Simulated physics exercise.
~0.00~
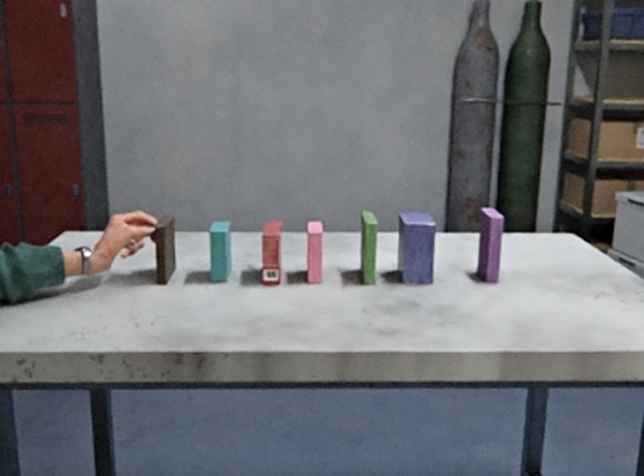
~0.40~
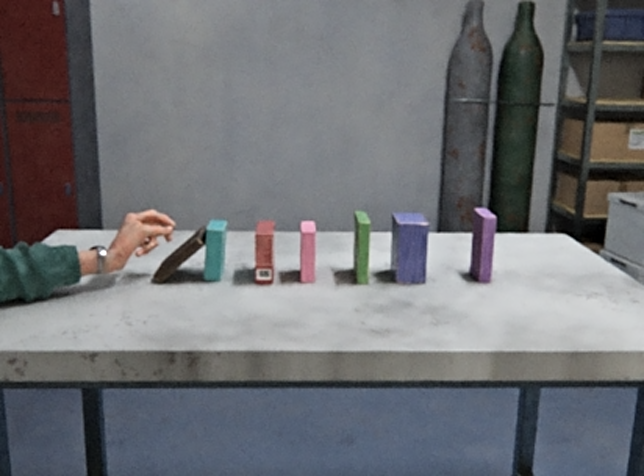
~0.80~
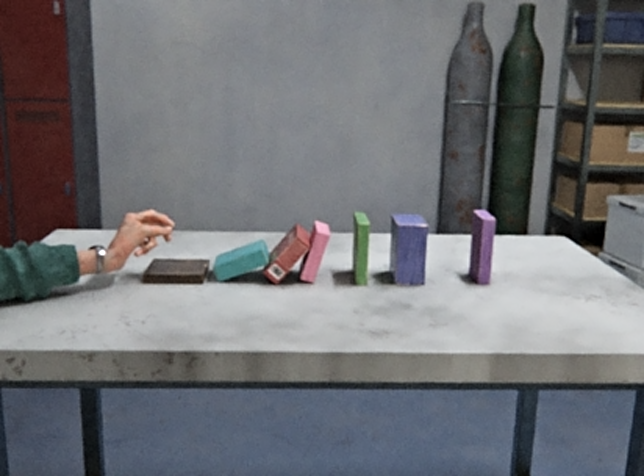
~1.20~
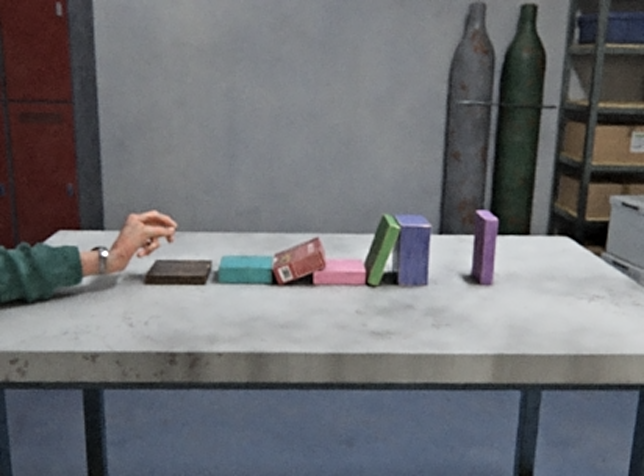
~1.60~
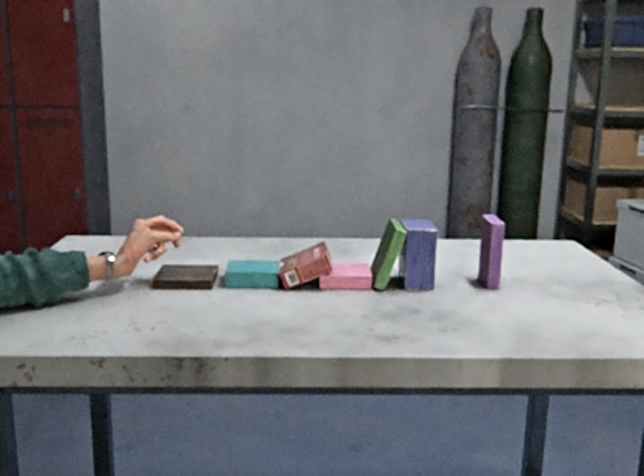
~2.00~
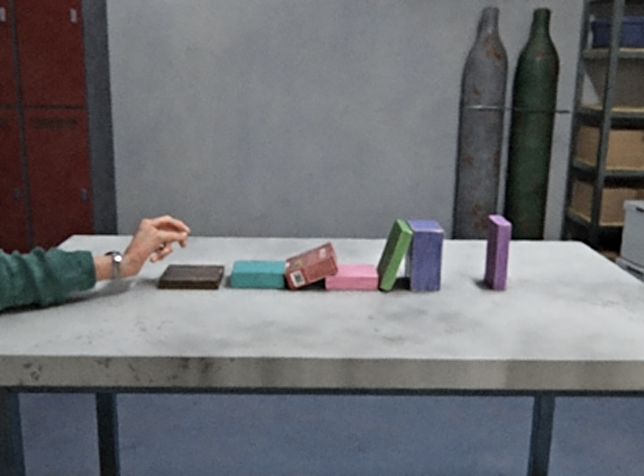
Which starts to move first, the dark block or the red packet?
The dark block moves first, tipping over beside the hand while the red packet is still upright. The red packet only starts to tip afterwards.
